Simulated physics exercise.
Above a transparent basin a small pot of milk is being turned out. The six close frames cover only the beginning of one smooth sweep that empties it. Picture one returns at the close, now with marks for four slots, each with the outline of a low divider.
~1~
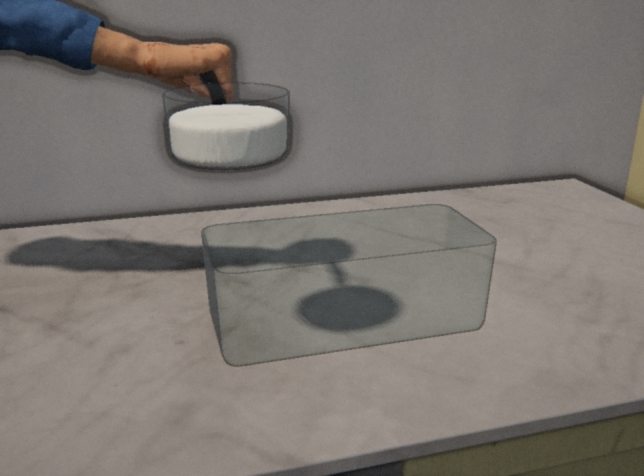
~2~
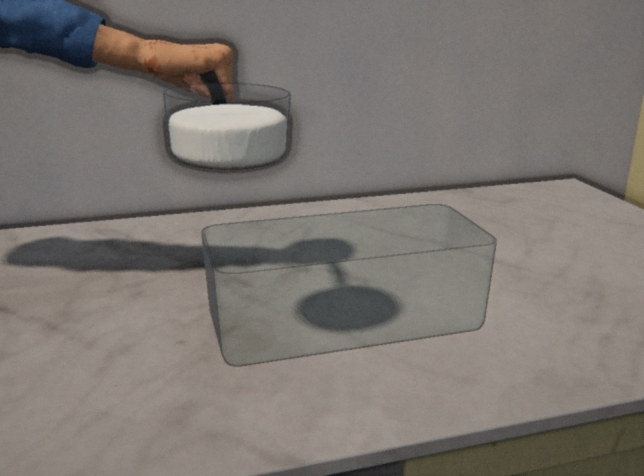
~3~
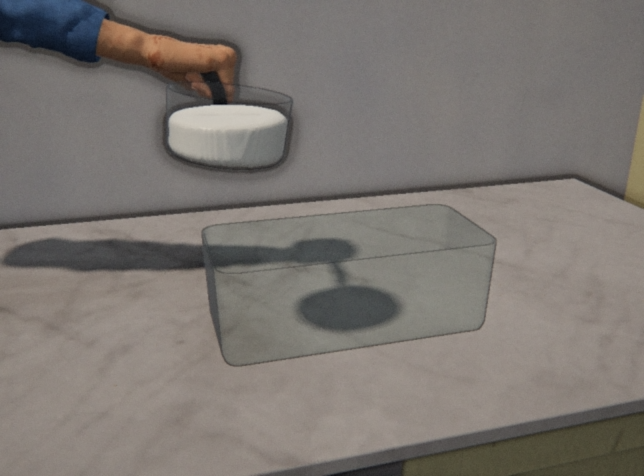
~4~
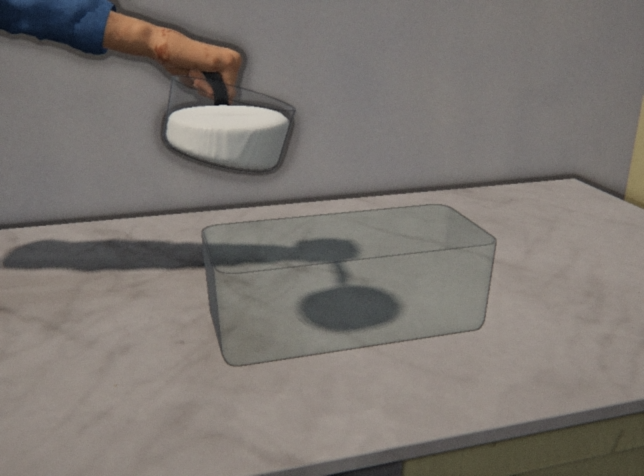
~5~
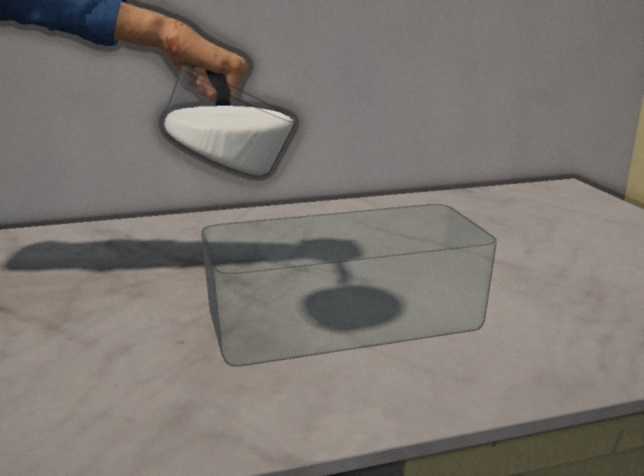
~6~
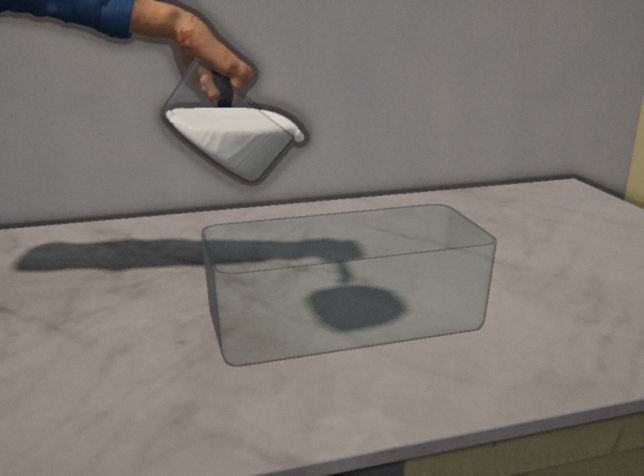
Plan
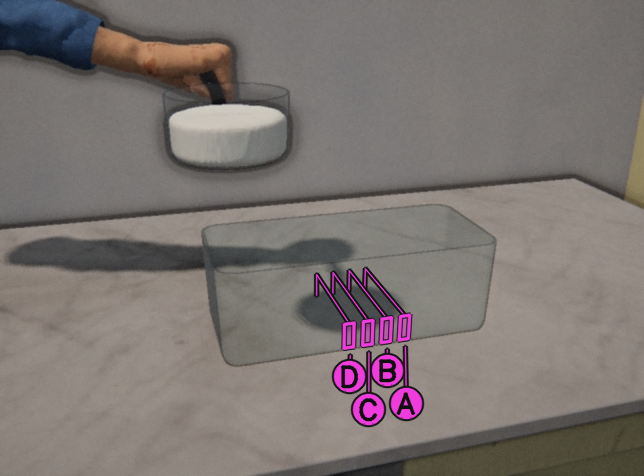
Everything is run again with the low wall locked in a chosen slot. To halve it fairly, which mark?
The answer is place D.
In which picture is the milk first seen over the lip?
Picture 6.
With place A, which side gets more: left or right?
The left one.
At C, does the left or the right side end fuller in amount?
The left one.
On the marked copy, A at (405, 346); B at (387, 349); C at (368, 352); D at (350, 355).
With A, about 86 % ends left of the wall and 13 % right of it.
With B, about 90 % ends left of the wall and 9 % right of it.
With C, about 76 % ends left of the wall and 23 % right of it.
With D, about 47 % ends left of the wall and 53 % right of it.
